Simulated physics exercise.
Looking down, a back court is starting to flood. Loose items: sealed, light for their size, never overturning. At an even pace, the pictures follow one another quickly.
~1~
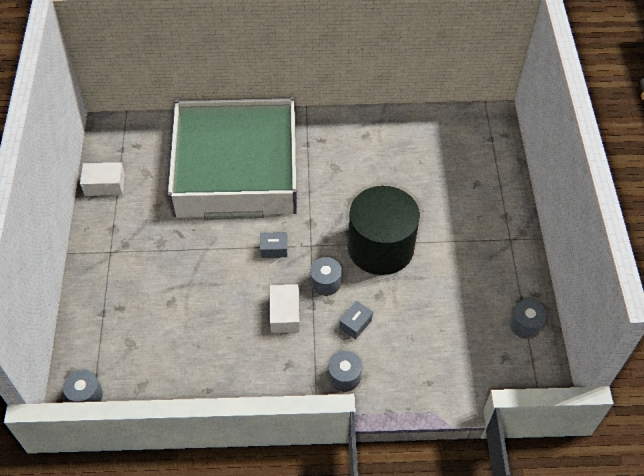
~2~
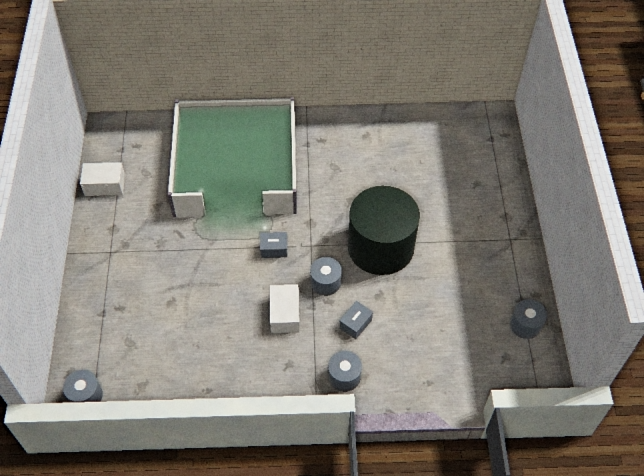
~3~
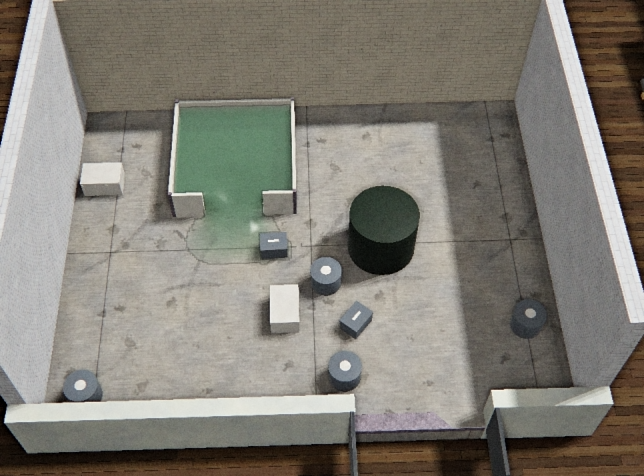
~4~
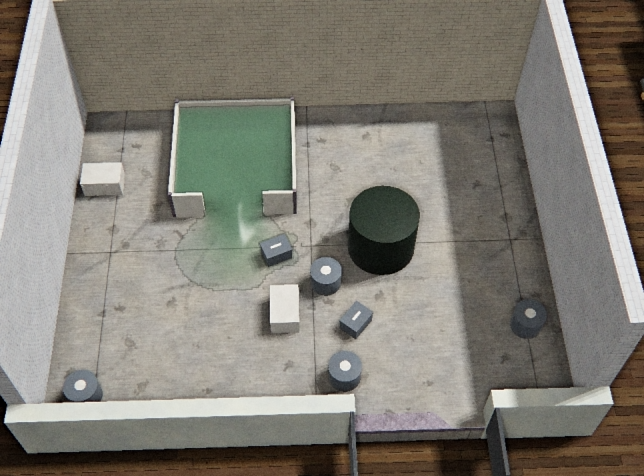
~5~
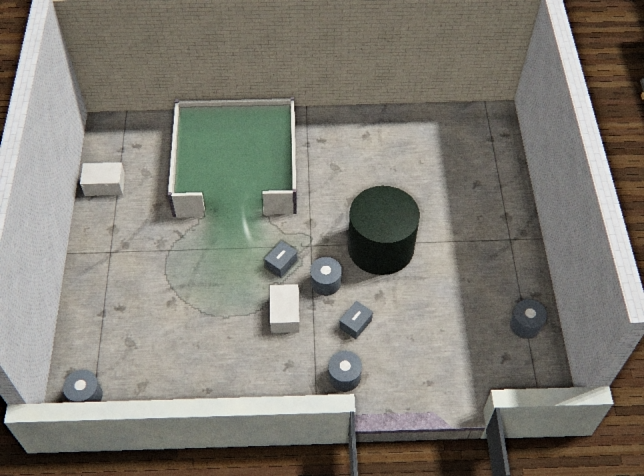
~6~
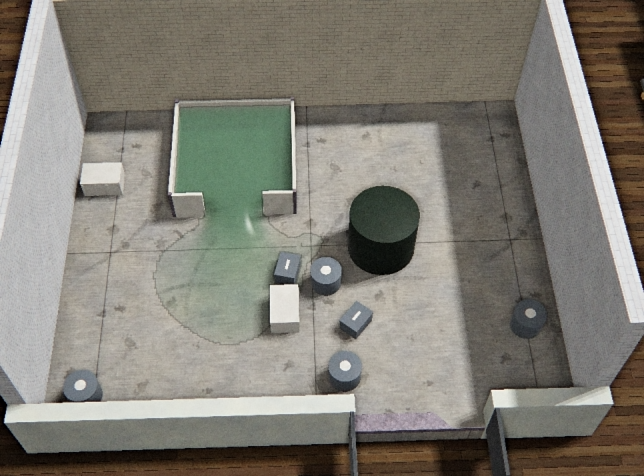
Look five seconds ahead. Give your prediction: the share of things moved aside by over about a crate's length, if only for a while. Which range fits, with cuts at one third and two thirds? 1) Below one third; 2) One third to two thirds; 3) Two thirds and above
The answer is 2.
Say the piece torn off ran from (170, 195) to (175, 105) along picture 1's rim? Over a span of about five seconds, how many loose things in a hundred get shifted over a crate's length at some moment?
I'd guess close to 20 percent.
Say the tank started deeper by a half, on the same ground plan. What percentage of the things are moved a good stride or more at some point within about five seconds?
Something like 80 percent.
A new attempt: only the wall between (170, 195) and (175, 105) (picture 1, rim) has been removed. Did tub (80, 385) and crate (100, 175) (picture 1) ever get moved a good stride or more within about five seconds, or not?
Well, going one by one, it's full distance reached for the first and full distance reached for the second.
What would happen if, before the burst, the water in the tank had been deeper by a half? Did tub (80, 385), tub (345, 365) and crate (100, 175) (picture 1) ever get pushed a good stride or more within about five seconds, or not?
First: Goes past it; second: Goes past it; third: Goes past it.
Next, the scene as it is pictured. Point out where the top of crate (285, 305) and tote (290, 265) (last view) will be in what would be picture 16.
Look around pixels (310, 376) and (314, 333).
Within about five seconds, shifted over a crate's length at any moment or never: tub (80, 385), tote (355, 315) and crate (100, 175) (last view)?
In turn: That far or more, moved that far, never so far.
A moment on, 1 of 8 are well off their spots; 1 afloat.
Next, 2 of 8 are well off their spots; 2 afloat.
Later, 3 of 8 are well off their spots; 3 afloat.
In the end, 4 of 8 are well off their spots, and 4 have been at some point; 0 afloat.
